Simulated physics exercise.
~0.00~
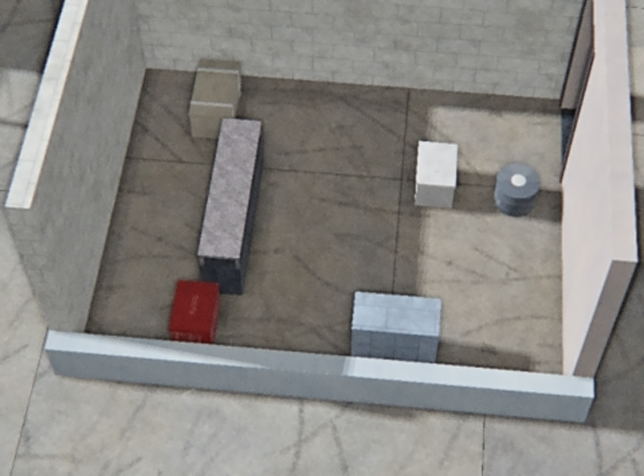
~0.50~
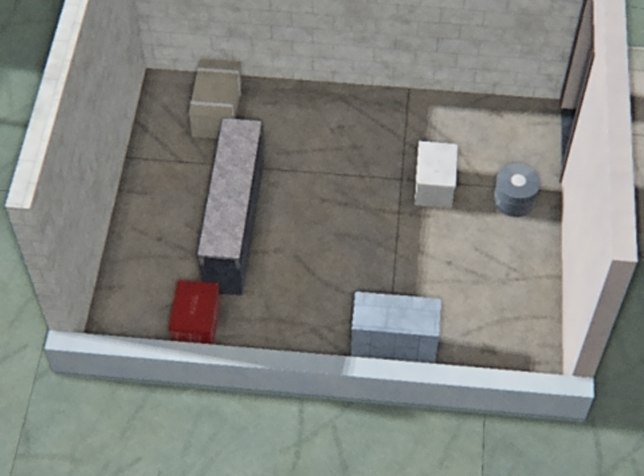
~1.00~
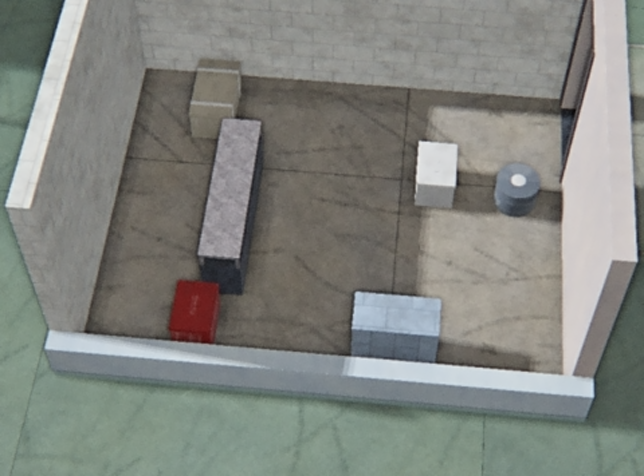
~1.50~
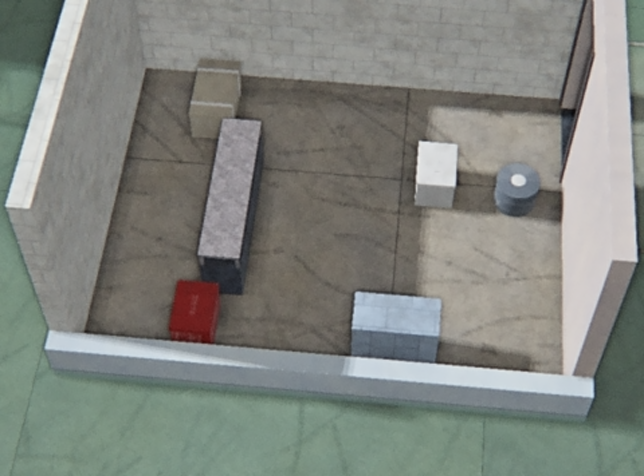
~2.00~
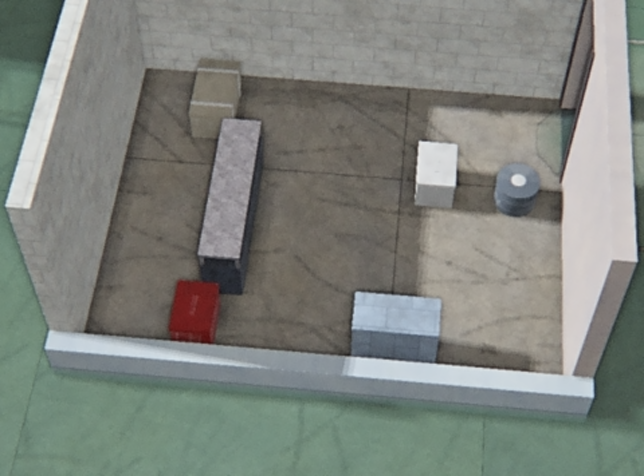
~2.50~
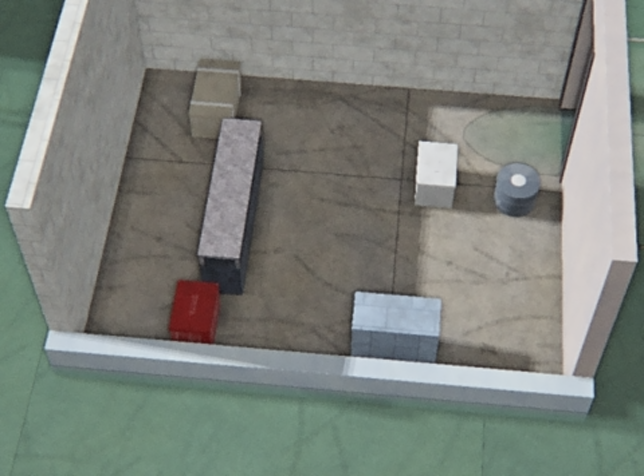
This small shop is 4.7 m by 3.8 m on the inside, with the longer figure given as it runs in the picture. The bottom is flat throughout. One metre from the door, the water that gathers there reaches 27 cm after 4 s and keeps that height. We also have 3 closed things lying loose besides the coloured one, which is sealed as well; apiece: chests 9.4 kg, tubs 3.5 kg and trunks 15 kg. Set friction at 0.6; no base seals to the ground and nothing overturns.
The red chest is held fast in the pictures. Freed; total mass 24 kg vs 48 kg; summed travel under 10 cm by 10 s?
Higher only.
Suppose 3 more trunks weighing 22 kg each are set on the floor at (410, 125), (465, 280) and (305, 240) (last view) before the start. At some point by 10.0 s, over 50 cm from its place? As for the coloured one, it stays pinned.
Note, in sequence: Exceeded, not exceeded, exceeded.
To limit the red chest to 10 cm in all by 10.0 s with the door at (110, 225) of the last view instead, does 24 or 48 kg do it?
Note: Only the heavier mass keeps it.
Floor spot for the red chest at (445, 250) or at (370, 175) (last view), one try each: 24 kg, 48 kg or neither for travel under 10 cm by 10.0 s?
In order, both loads succeed and both loads succeed.
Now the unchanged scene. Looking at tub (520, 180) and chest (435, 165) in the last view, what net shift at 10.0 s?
They've ended up 30 cm and 250 cm away, in that order.
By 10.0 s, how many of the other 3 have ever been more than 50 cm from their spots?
Answer: 2.
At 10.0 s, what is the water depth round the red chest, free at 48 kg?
Something like 15 centimetres.
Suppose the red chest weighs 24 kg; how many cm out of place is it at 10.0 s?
It would be some 20 cm from its spot.
After 3.5 s the red chest would be 0 cm from its start with 24 kg and 0 cm from its start with 48 kg; 0 cm of water round it then.
After 4.5 s the red chest would be 0 cm from its start with 24 kg and 0 cm from its start with 48 kg; 0 cm of water round it then.
After 7.0 s the red chest would be 0 cm from its start with 24 kg and 0 cm from its start with 48 kg; 1 cm of water round it then.
After 10.0 s the red chest would be 21 cm from its start with 24 kg and 1 cm from its start with 48 kg; 15 cm of water round it then.
